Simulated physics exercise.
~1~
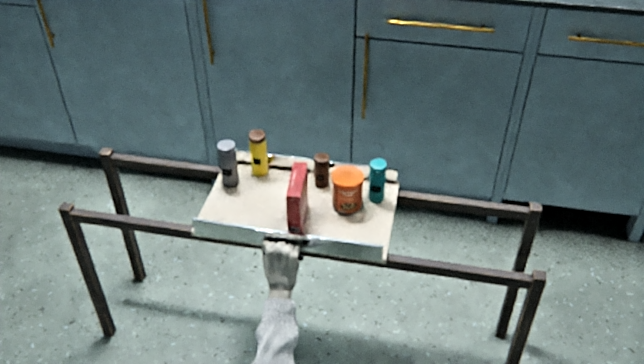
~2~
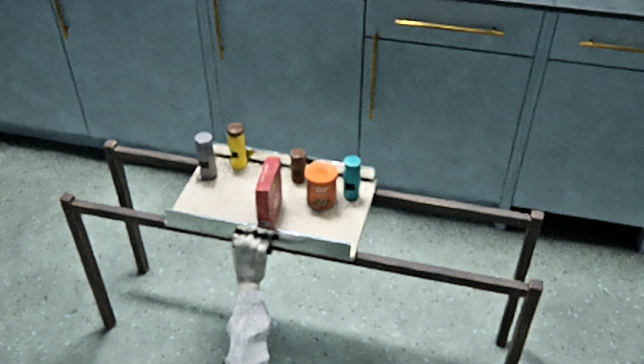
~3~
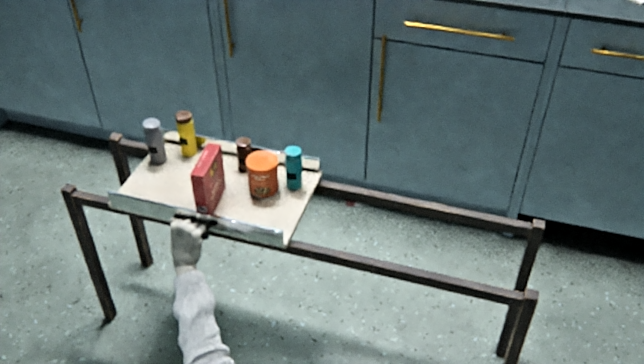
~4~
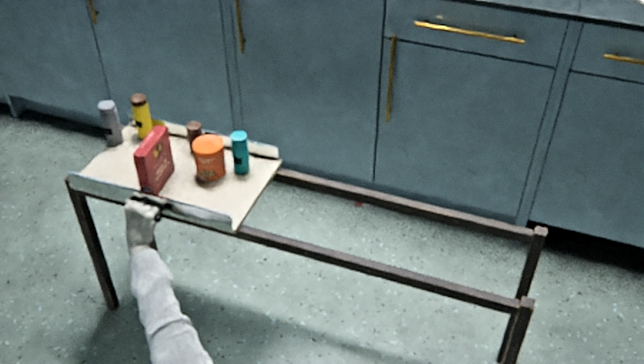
A pale hand gripping the front edge of a tray slid it leftward along two dark rails to the left end of the frame, and the red packet, orange tin and four small shakers all stayed upright on it.
